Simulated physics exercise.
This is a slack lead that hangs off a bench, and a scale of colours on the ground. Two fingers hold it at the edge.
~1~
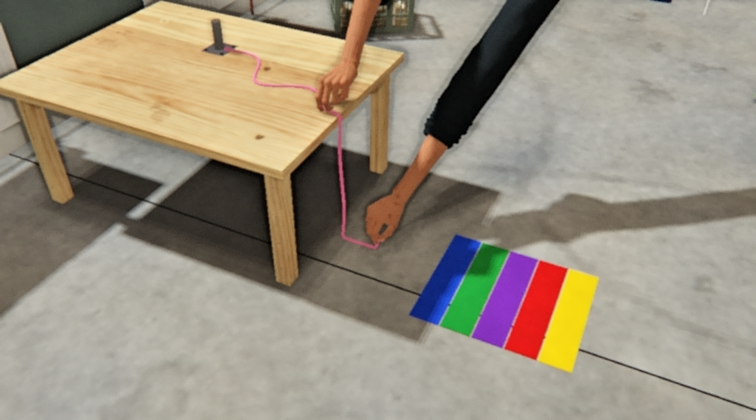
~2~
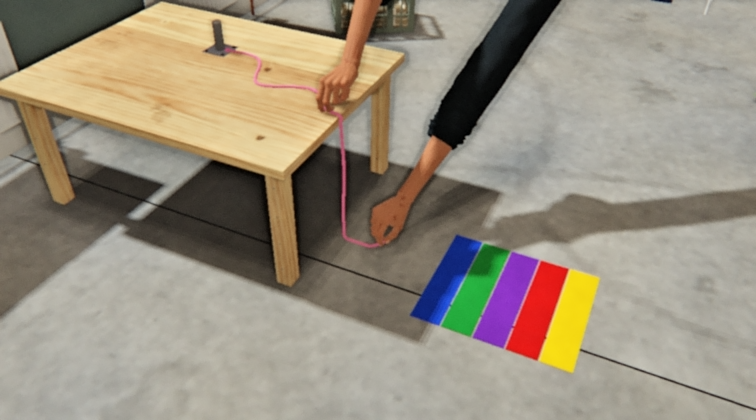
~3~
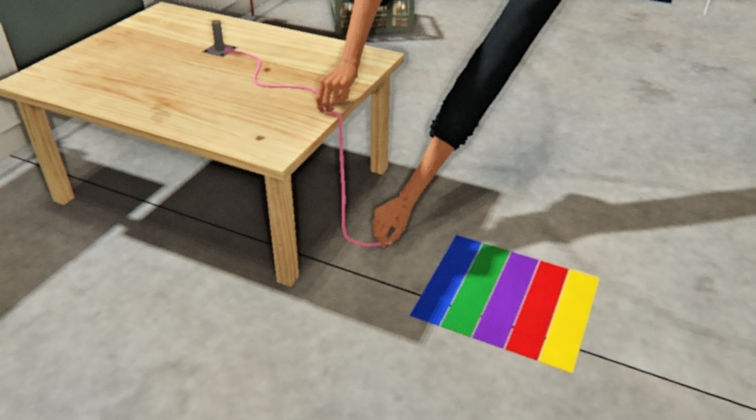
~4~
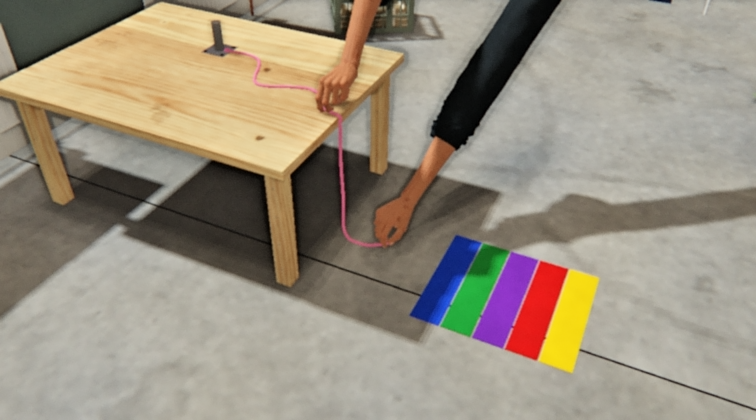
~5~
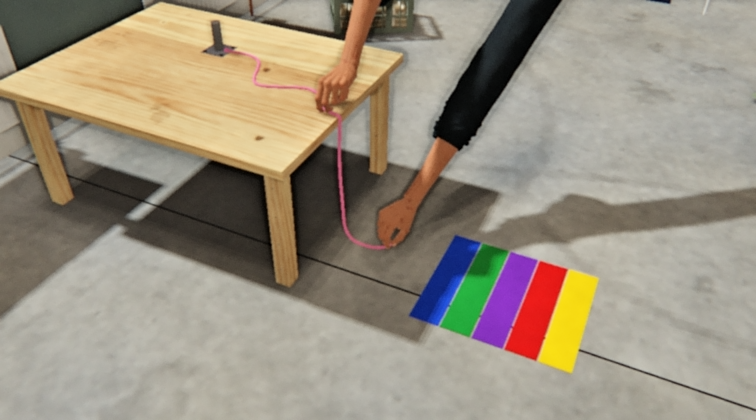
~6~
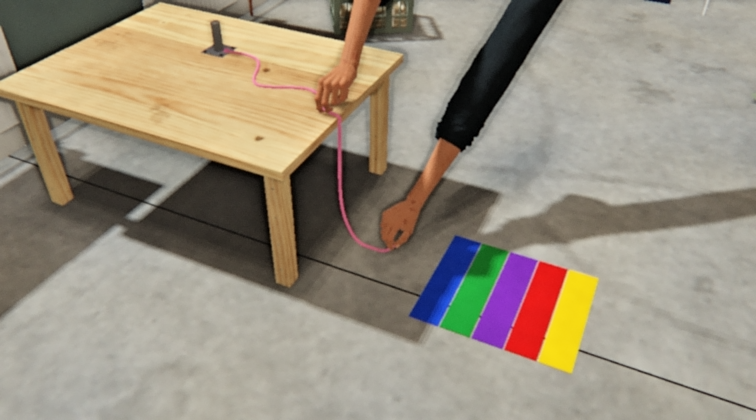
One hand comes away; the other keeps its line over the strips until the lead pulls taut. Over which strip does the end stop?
The end stops over the purple strip.
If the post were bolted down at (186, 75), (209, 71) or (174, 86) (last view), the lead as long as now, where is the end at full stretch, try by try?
About (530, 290), (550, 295) and (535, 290).
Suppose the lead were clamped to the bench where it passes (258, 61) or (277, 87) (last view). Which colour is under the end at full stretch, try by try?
Taking them in turn: Purple; green.
A little later, end near (458, 267); over blue.
Next, end near (492, 277); over green.
When it is tight, end near (513, 284); over purple. It gets as far as the purple strip.
